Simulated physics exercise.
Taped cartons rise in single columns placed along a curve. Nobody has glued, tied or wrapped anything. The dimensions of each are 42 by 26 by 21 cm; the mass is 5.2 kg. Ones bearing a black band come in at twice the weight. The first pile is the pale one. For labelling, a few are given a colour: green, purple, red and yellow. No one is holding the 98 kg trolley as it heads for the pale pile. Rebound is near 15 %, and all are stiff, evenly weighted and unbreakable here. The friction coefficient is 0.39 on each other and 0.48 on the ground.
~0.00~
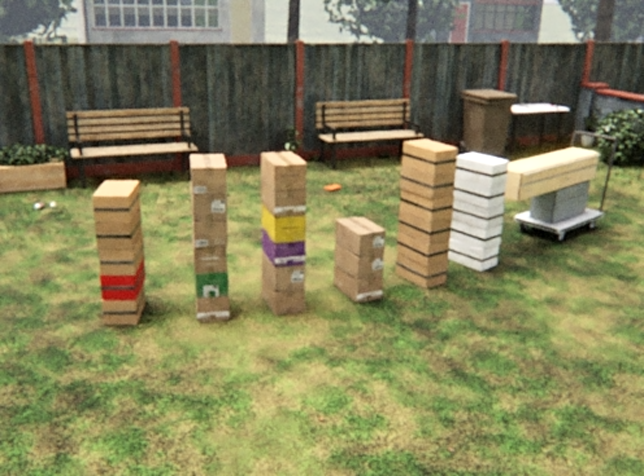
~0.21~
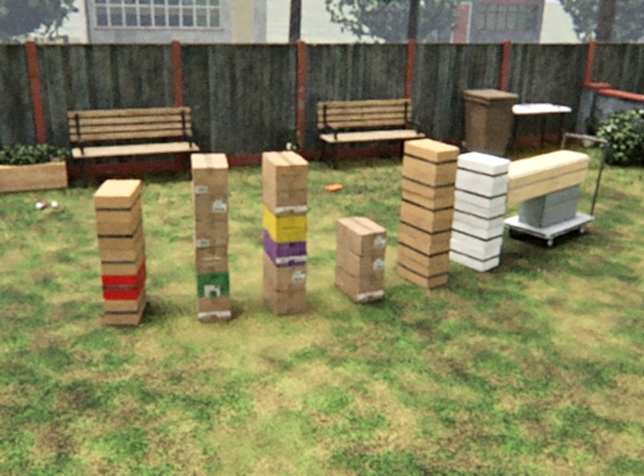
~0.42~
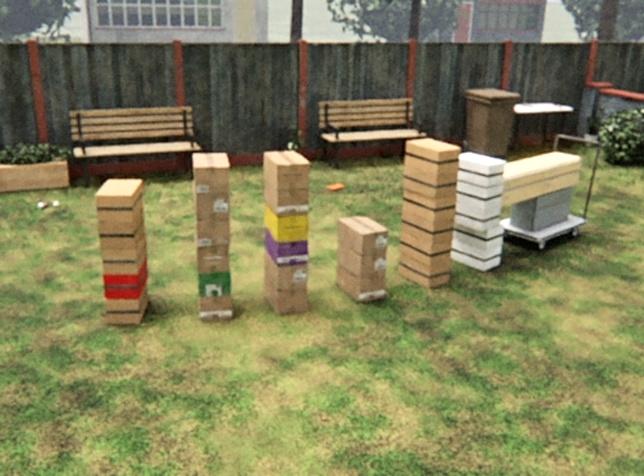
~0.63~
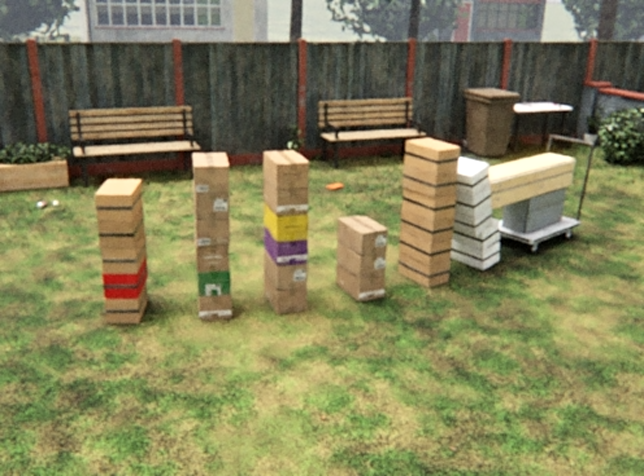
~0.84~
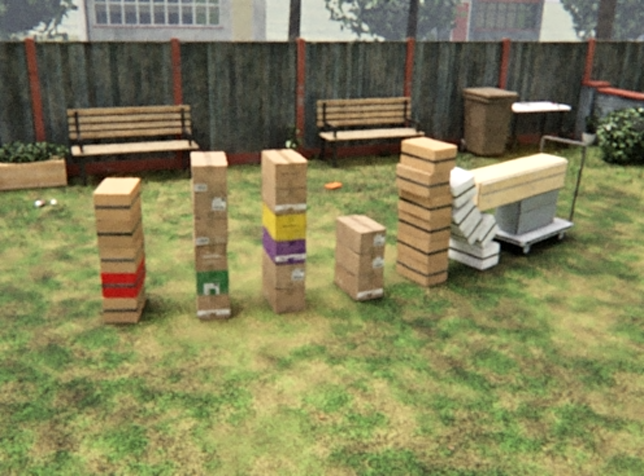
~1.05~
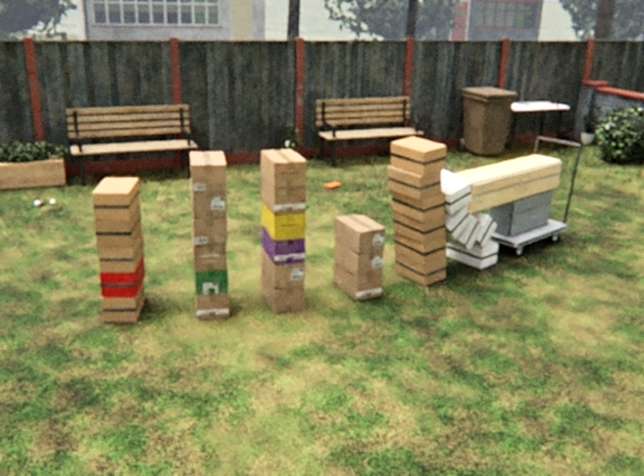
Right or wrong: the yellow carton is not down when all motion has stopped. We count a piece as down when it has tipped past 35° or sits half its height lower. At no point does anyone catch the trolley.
Wrong, it ends down.
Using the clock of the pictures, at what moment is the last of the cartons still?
That comes at about 5.0 s.
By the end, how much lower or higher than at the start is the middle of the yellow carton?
It ends some 40 cm lower.
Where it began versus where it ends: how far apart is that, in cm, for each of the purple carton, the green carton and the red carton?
From start to finish: Purple 50, green 40, red 60 centimetres.
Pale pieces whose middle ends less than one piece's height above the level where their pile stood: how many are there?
The total comes to 2.
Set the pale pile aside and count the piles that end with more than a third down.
5 in all.
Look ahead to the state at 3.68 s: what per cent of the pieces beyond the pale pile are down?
By that time it is 75 percent.
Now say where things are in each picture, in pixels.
In the first picture (pixels give the middle of a visible side), load (526, 181) 34 cm short; yellow carton (291, 229); purple carton (291, 254); red carton (118, 288); none of the others has stirred.
The second picture shows load (513, 185) 9 cm short; yellow carton (292, 229).
The third picture shows load (503, 187) 10 cm in; yellow carton (293, 229).
The fourth picture shows load (495, 189) 23 cm in, top of the pale pile leaning 16°; yellow carton (293, 228); none of the others has stirred.
The fifth picture shows load (485, 191) 35 cm in, top of the pale pile leaning 21°; yellow carton (291, 228); movement in 3 of them.
The sixth picture shows load (477, 192) 45 cm in, top of the pale pile leaning 19°; yellow carton (290, 227); green carton (212, 283); purple carton (290, 252); steepest lean 6°, the carton at (408, 226); movement in 6 of them.
After 2.02 s, 4 of the pale pile down; 6 of the 26 other cartons down; yellow carton 14 cm from its place; purple carton 8 cm from its place.
After 3.68 s, 4 of the pale pile down; 20 of the 26 other cartons down; yellow carton 42° from how it stood, 34 cm lower; purple carton 50° from how it stood, 19 cm lower.
In the end (5.2 s), 4 of the pale pile down; 25 of the 26 other cartons down; yellow carton 45° from how it stood, 39 cm lower; red carton on its side; purple carton 46° from how it stood, 20 cm lower. From the last view, middles, yellow carton near (182, 274), red carton near (58, 296).
